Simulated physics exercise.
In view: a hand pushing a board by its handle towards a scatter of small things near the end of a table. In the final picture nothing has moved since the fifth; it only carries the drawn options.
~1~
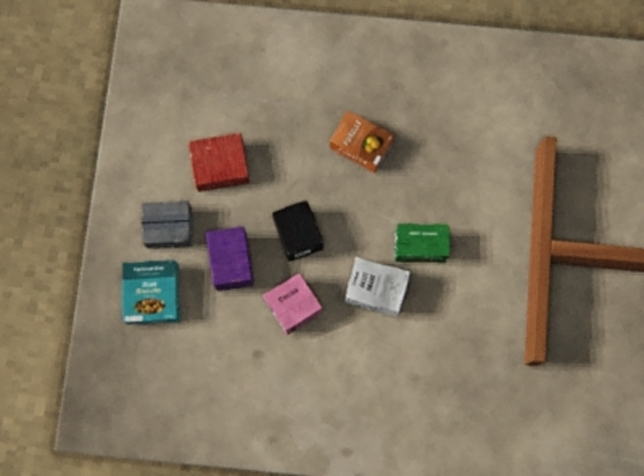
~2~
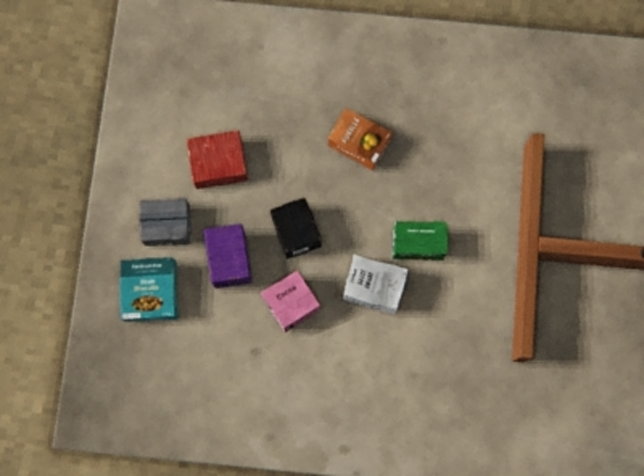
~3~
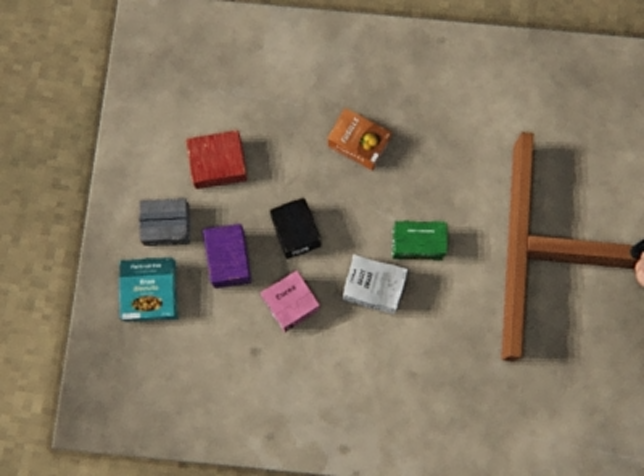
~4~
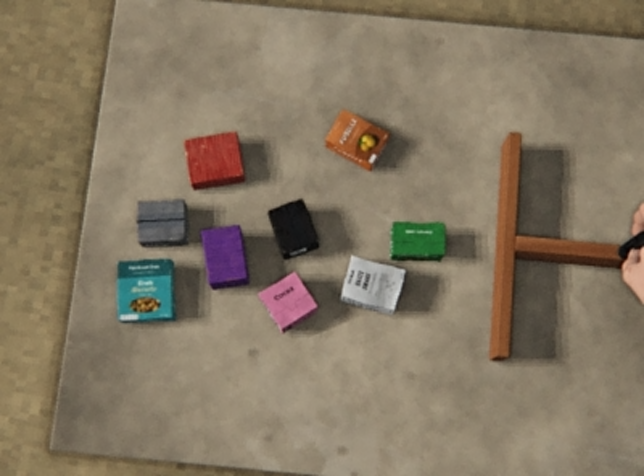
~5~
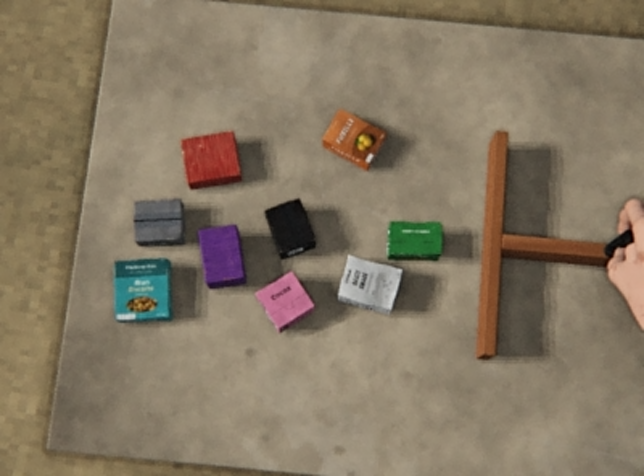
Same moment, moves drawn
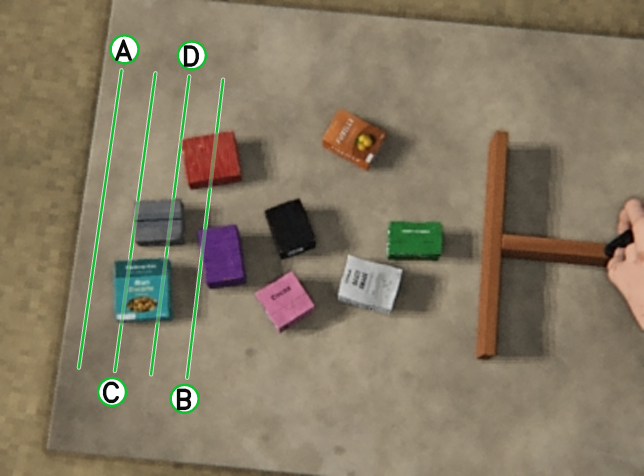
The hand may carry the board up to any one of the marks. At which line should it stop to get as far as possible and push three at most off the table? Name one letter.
It can go as far as D.
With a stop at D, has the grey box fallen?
Yes.
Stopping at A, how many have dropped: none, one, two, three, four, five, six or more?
In all, six or more.
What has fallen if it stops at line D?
The grey box goes over.
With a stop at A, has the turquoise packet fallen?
Yes.
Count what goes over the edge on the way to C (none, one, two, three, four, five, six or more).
Five.
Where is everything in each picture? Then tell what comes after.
In the first picture, green packet (422, 243); purple block (230, 260); turquoise packet (151, 292).
In the second picture, board (533, 243); orange packet (359, 139).
In the third picture, board (521, 242); pink packet (290, 302).
In the fourth picture, board (509, 242); black box (293, 229).
In the fifth picture, board (496, 240); green packet (414, 241); purple block (223, 258); turquoise packet (143, 291).
On the marked copy, A at (101, 214); B at (206, 224); C at (136, 217); D at (171, 221).
With D. Early on, board (379, 230); orange packet (347, 140); white box (339, 287).
Further on, board (262, 219); grey box (138, 212); turquoise packet (126, 302).
At the end, board (171, 210); grey box over the edge; purple block (79, 259); one fallen.
As for the rest, A drops nine; B is within the limit but short; C drops five.
